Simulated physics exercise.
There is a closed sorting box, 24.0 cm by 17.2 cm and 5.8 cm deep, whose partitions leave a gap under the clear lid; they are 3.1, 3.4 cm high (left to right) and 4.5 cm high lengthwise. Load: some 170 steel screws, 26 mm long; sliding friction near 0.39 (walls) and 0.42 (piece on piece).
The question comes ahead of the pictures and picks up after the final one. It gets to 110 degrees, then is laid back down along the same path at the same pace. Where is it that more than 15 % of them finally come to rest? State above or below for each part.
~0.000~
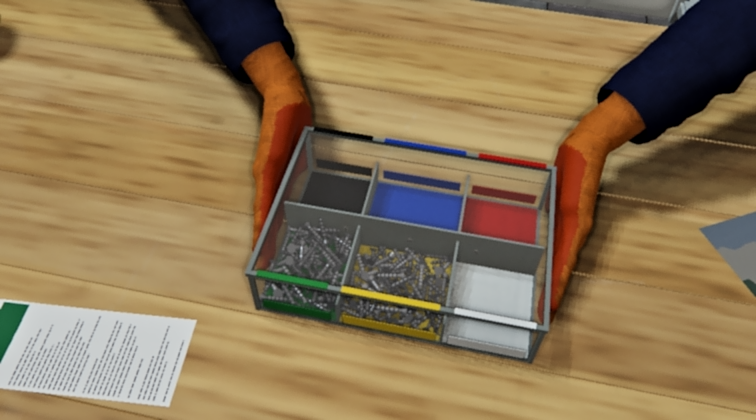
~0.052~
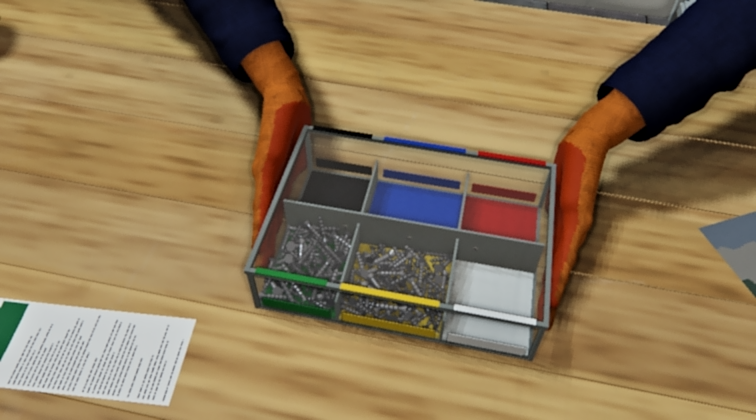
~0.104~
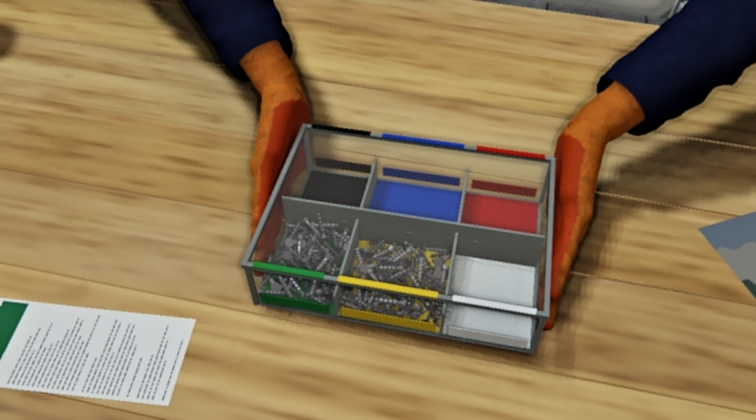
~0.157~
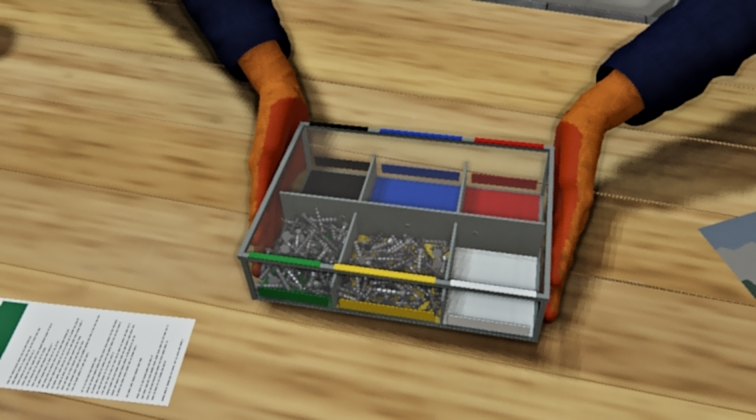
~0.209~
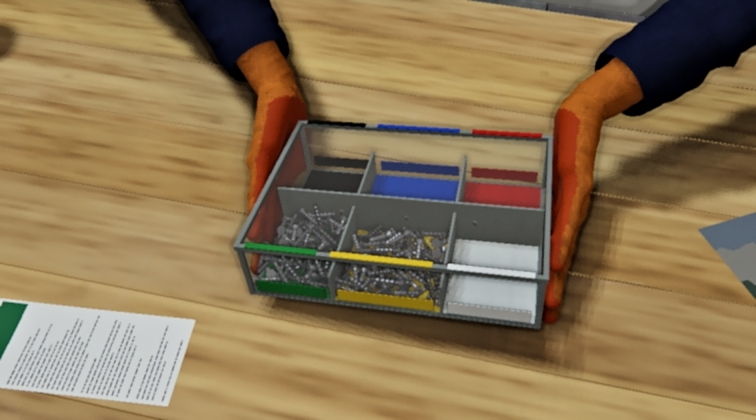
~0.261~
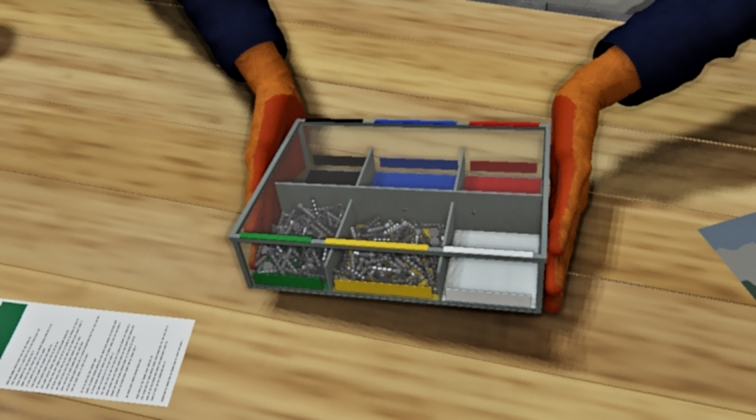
Red: Below. Blue: Below. Green: Above. Yellow: Above. White: Below. Black: Below.
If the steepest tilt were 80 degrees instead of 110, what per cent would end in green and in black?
With that change, green ends at 55 percent while black ends at 10 percent.
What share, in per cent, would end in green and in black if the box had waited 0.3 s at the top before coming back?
Green 60; black 5.
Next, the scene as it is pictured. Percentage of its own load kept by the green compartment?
Some 100 percent.
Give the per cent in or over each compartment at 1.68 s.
Shares - red: 0; blue: 0; green: 60; yellow: 40; white: 0; black: 5.
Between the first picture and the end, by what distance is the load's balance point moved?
It moves around 3.5 centimetres.
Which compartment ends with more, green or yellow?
Result: Green has more.
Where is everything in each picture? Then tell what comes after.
The first frame shows box tilt 0 degrees, front corners at (252, 272) and (543, 327); green 45 %, yellow 55 %.
The second frame shows box tilt 1 degrees, front corners at (250, 269) and (543, 324).
The third frame shows box tilt 3 degrees, front corners at (248, 263) and (544, 313), lowest corner left back.
The fourth frame shows box tilt 7 degrees, front corners at (244, 254) and (544, 296), lowest corner left back.
The fifth frame shows box tilt 10 degrees, front corners at (240, 246) and (543, 277), lowest corner left back.
The sixth frame shows box tilt 14 degrees, front corners at (236, 236) and (541, 257), lowest corner left back; green 45 %, yellow 55 %. Its pace works out near 70 degrees a second.
After 1.68 s, tilt 110 degrees; green 60 %, yellow 40 %, black 5 %.
After 2.63 s, tilt 51 degrees; green 65 %, yellow 35 %.
After 3.57 s, tilt 0 degrees; green 60 %, yellow 35 %, black 5 %.
In the end, at 4.1 s, red 0 %, blue 0 %, green 60 %, yellow 35 %, white 0 %, black 5 %.
